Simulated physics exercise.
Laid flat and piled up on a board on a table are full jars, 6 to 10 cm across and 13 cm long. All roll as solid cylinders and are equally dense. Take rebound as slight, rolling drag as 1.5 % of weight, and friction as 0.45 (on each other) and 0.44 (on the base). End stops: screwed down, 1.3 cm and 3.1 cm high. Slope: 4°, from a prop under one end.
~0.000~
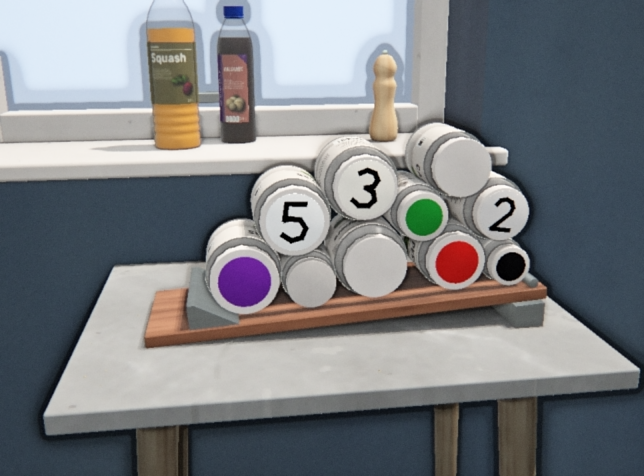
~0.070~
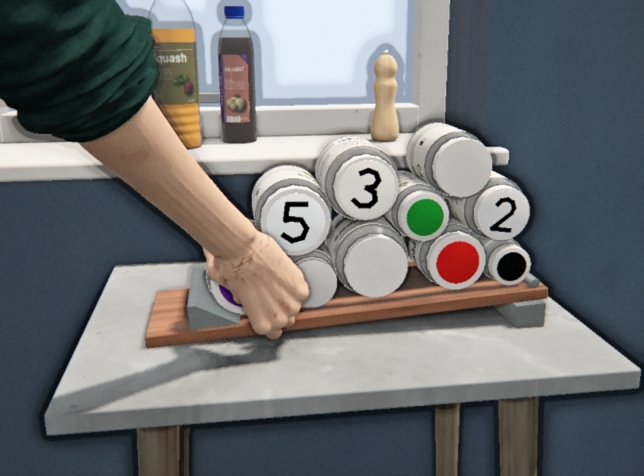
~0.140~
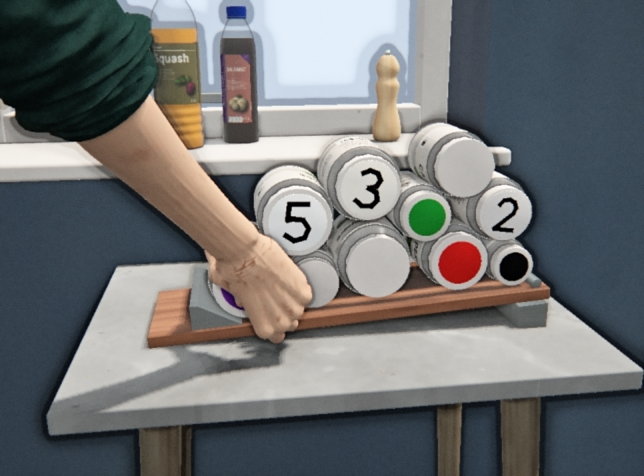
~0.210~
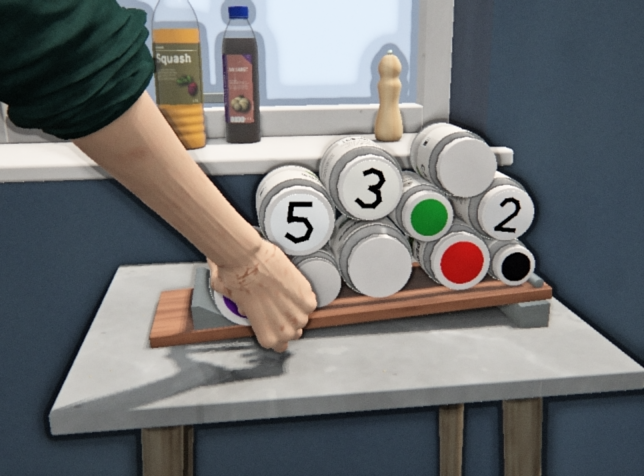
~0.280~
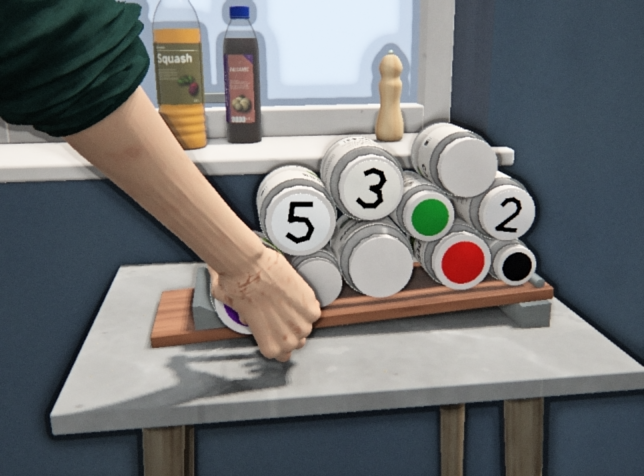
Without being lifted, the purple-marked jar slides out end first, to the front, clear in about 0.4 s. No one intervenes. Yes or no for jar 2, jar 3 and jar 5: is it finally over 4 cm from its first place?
No. 2: No; no. 3: Yes; no. 5: Yes.
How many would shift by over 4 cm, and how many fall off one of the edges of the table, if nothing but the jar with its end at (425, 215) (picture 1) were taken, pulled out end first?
1, then 0.
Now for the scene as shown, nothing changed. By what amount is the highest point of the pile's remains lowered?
Roughly 3 cm.
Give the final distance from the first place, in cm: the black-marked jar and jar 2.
Black-marked jar: 0, jar 2: 1.
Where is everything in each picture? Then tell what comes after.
In the first picture, 10 jars, 5 on the base, highest (463, 168); no. 2 (503, 214), no. 3 (366, 189), no. 5 (295, 222), purple (245, 282), red (457, 262), black (511, 267), green (424, 217); left wedge (3.1 cm) (191, 306); right round bar (1.3 cm) (534, 279); right end propped up; table edges (71, 354) and (580, 321).
In the second picture, the purple-marked jar has not moved yet, hidden; the rest still.
In the third picture, the purple-marked jar is 1.1 cm out, hidden; the rest still.
In the fourth picture, the purple-marked jar is 3.6 cm out, hidden; the rest still; bottom ones hidden (317, 285) (381, 268) (462, 263) (516, 267).
In the fifth picture, the purple-marked jar is 6 cm out, hidden; the rest still; no. 2 (509, 214), no. 3 (372, 189), no. 5 (301, 222).
After 0.55 s, 0 now displaced over 4 cm; no. 2 in place; no. 3 0.9 cm left and 0.8 cm down; no. 5 1.2 cm left.
After 0.71 s, 2 now displaced over 4 cm; no. 2 in place; no. 3 7 cm left and 2.7 cm down; no. 5 8 cm left and 5 cm down.
After 0.94 s, 5 now displaced over 4 cm; no. 2 0.5 cm left; no. 3 10 cm left and 4 cm down; no. 5 10 cm left and 5 cm down.
After 1.31 s, 5 now displaced over 4 cm; no. 2 0.5 cm left; no. 3 10 cm left and 4.1 cm down; no. 5 10 cm left and 5 cm down.
All still by 1.6 s, 5 moved over 4 cm; not one off the edges of the table; no. 2 0.5 cm left; no. 3 10 cm left and 4.1 cm down; no. 5 10 cm left and 5 cm down; top of the pile 22 cm high, from 25 cm.
